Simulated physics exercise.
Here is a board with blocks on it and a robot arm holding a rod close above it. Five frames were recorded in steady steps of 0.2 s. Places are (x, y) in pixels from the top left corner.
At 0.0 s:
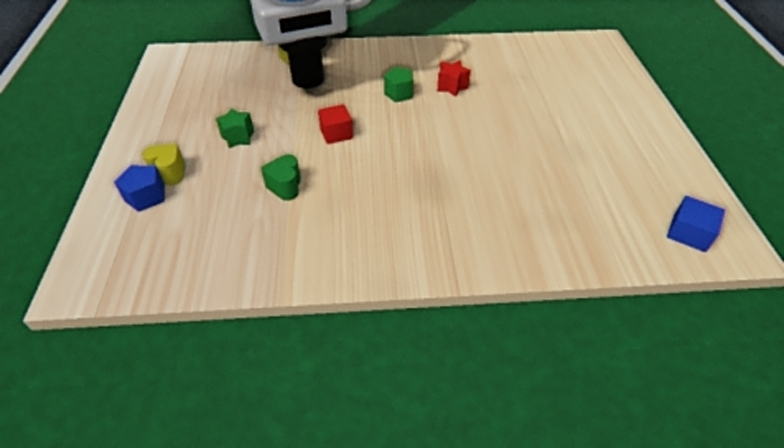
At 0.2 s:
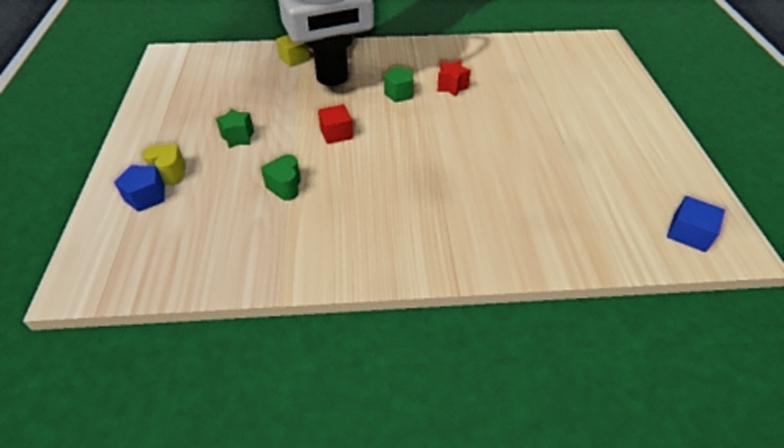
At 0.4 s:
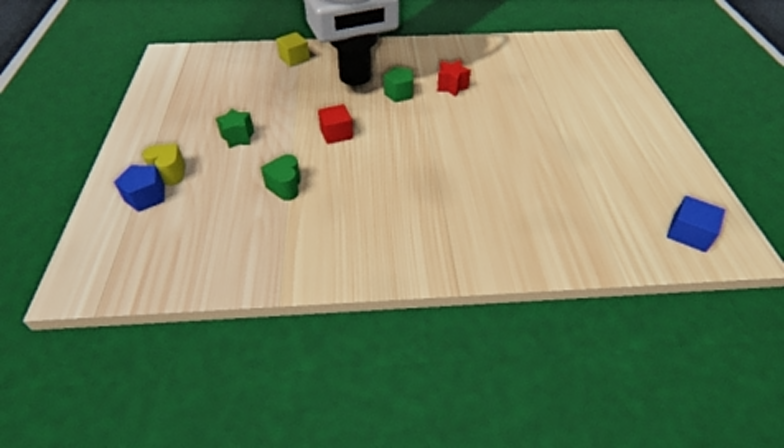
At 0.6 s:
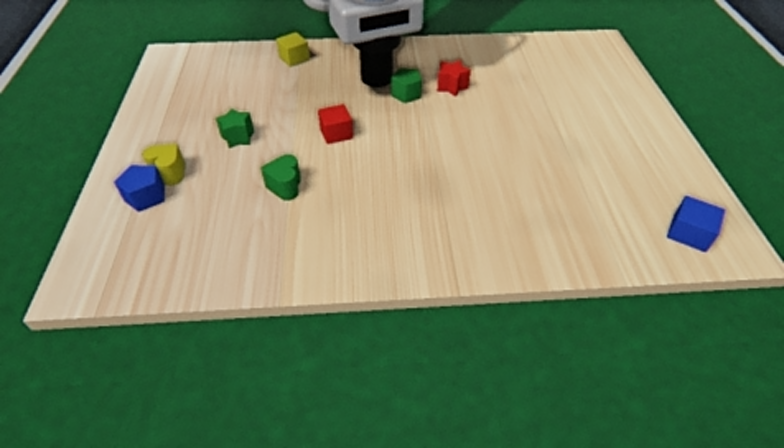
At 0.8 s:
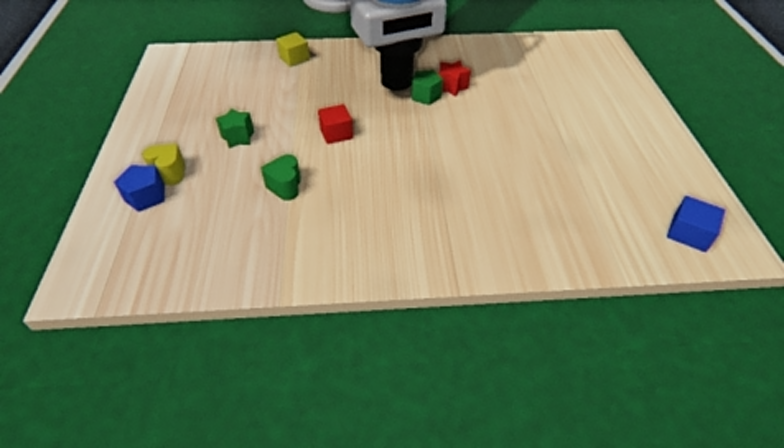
Robot arm moving its black rod rightward along the board's far edge, pushing a green block up beside a red star.
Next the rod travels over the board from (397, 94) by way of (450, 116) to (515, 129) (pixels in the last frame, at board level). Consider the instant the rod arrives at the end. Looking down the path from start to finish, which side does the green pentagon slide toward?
To the path's left.
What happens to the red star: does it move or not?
In the end it has been moved.
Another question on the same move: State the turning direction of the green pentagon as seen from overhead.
The sense of turning is anti-clockwise.
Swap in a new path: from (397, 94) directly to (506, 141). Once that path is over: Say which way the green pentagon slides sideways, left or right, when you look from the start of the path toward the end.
Moves left.
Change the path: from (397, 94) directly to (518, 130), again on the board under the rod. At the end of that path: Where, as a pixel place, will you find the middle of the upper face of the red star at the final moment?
Pixel (470, 66).
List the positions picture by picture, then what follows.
Rod tip at (308, 80); block tops, green pentagon at (400, 74); red star at (454, 68), in the first frame.
Rod at (332, 77); blocks unchanged, in the second frame.
Rod at (355, 77); blocks unchanged, in the third frame.
Rod at (377, 79); green pentagon at (407, 75), in the fourth frame.
Rod at (397, 82); green pentagon at (427, 77); red star at (454, 68), in the fifth frame.
The first path, step by step. One third of the way, rod at (433, 97); green pentagon at (463, 84), turned 50° anticlockwise; red star at (464, 66), turned 35° anticlockwise.
Two thirds of the way, rod at (474, 109); green pentagon at (476, 83), turned 75° anticlockwise; red star at (464, 66), turned 35° anticlockwise.
At the end, rod at (518, 117); green pentagon at (476, 83), turned 75° anticlockwise; red star at (464, 66), turned 35° anticlockwise.
